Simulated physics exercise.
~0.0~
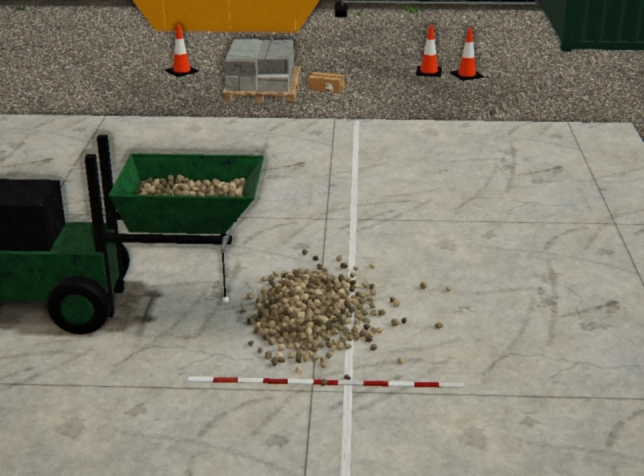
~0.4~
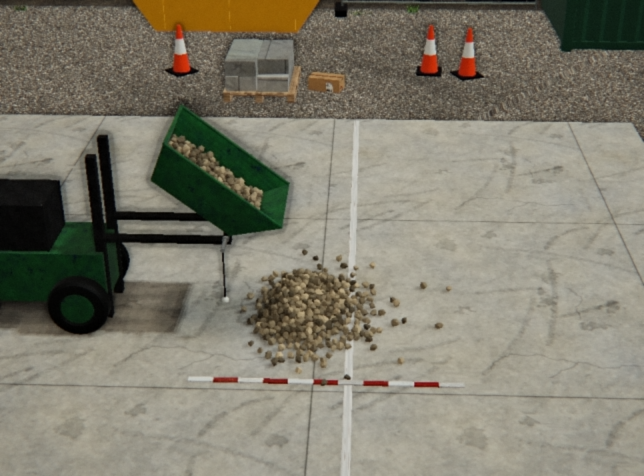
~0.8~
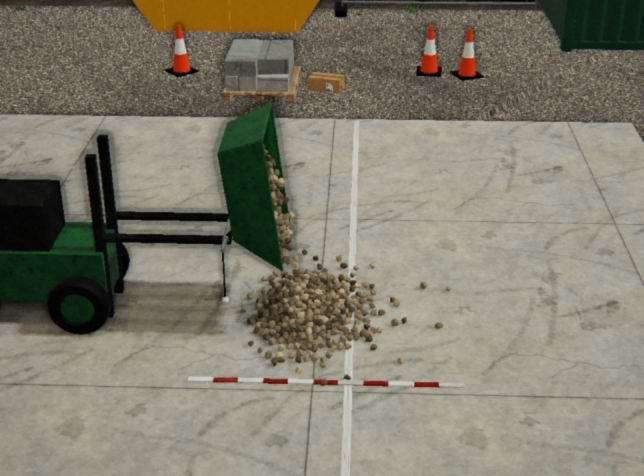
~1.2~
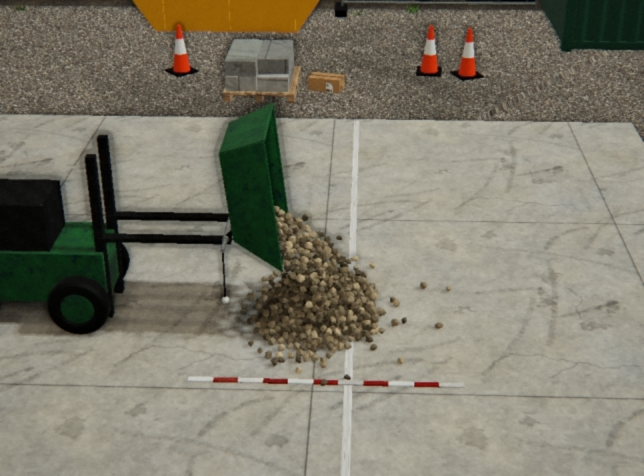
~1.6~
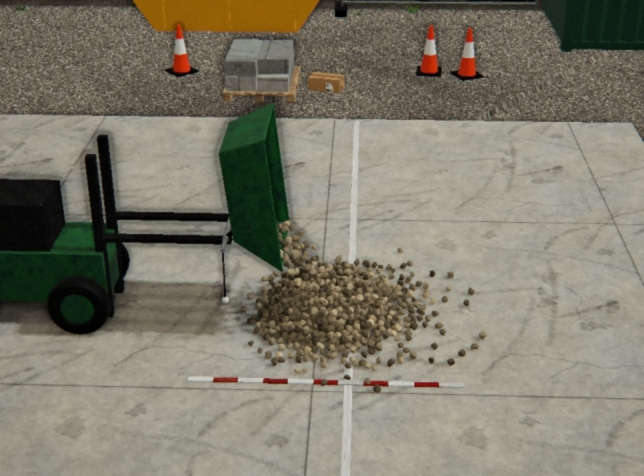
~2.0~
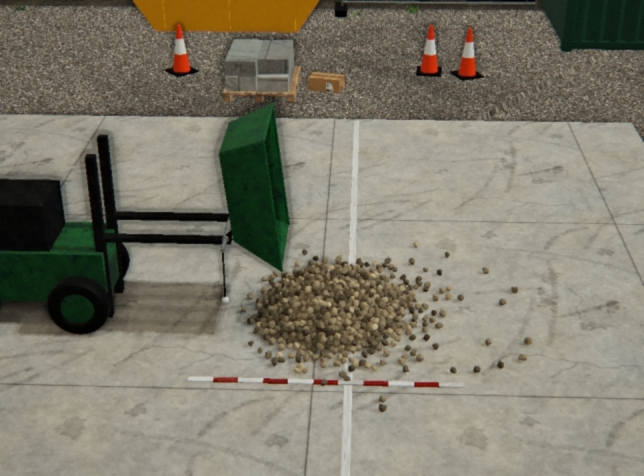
At the start, a green forklift on the left holds a green skip of pale brown stones above concrete, beside a heap already lying near a white painted line. The skip tips forward to the right, its load still inside as the tilt begins. It swings on until it stands nearly upright, and stones start to slide from its lower edge. They pour onto the old heap, building it up against the skip's lip, then spread rightward across the line. Finally the skip hangs empty and still over a broader, lower pile, with a few stray stones scattered farther right.
